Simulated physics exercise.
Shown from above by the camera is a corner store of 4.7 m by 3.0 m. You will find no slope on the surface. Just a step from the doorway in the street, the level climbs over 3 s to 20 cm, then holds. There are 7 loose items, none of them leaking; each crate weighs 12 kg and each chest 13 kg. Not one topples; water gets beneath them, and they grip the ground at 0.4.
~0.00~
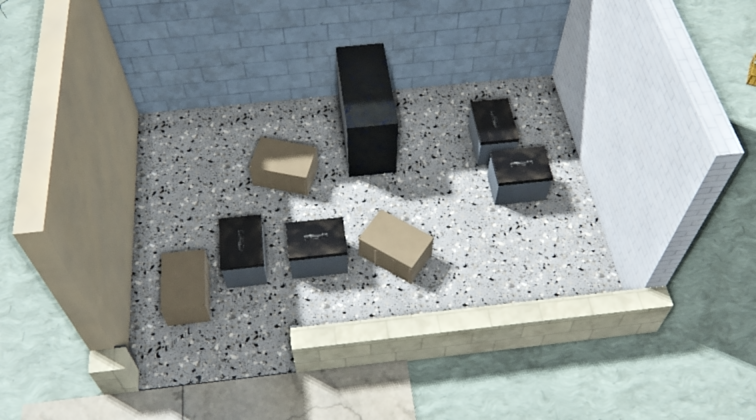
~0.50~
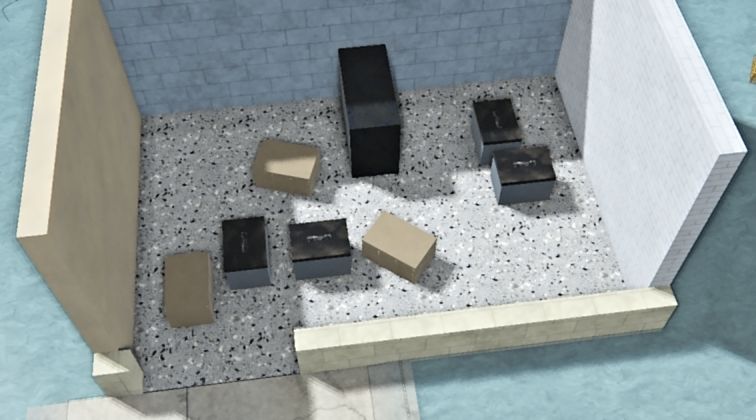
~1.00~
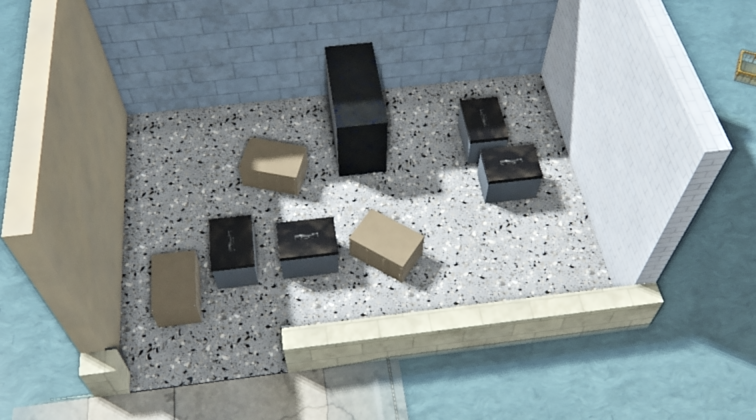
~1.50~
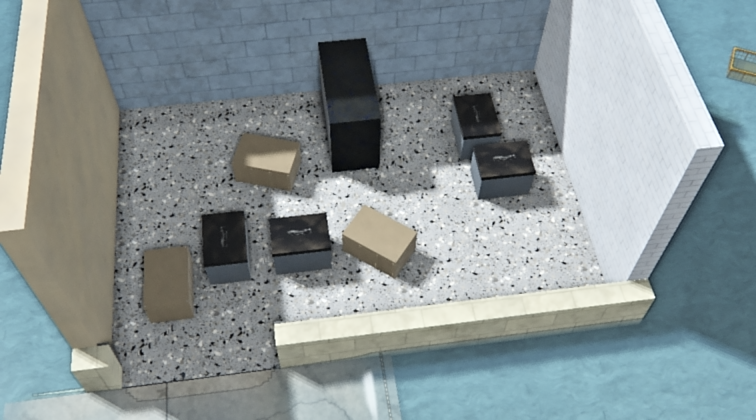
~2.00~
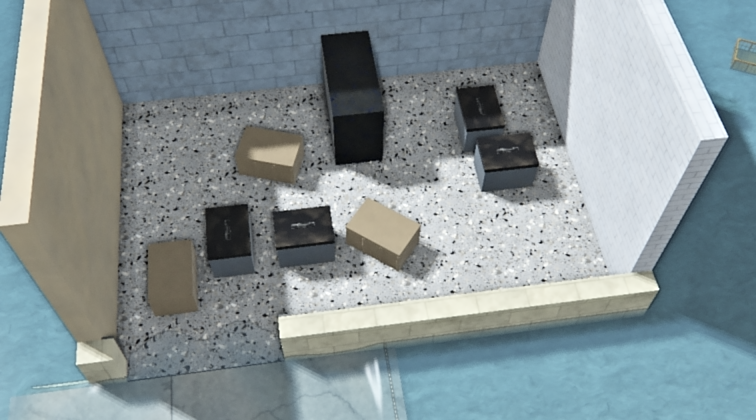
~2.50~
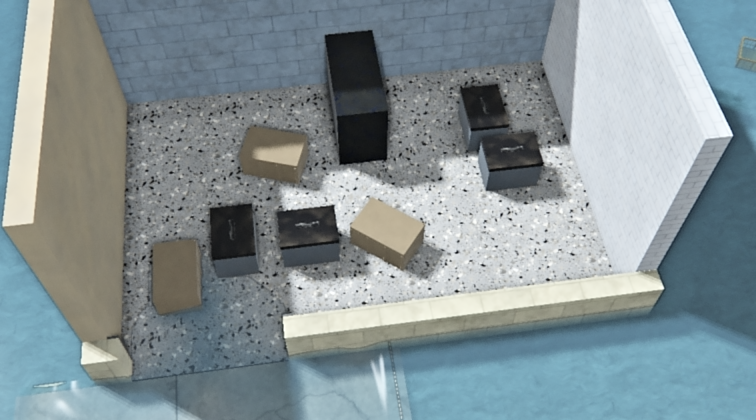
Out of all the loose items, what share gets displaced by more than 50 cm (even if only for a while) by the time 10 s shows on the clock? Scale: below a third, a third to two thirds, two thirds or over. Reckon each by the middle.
The share that gets pushed that far will be two thirds or higher.
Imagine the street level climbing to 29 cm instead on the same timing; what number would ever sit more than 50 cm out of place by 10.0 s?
Under that setup the answer is 7.
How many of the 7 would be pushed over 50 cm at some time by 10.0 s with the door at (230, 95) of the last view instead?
Result: 6.
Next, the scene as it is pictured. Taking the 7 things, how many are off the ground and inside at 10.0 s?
Total: 4.
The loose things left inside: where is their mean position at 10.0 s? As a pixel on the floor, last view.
I'd put it close to (399, 182) in the last view.
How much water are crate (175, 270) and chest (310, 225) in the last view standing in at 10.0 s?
I'd estimate 17 cm for the first and 4 cm for the second.
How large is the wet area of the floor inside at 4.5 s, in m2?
Near 6.5 m2 in all.
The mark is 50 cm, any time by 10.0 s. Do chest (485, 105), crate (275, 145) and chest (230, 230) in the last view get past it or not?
Result, in order: Stayed within / exceeded / exceeded.
After 3.5 s 1 of 7 are over 50 cm from their spots; 0 afloat.
After 4.5 s 2 of 7 are over 50 cm from their spots; 0 afloat.
After 7.0 s 4 of 7 are over 50 cm from their spots; 3 afloat.
After 10.0 s 4 of 7 are over 50 cm from their spots, and 5 have been at some point; 4 afloat.
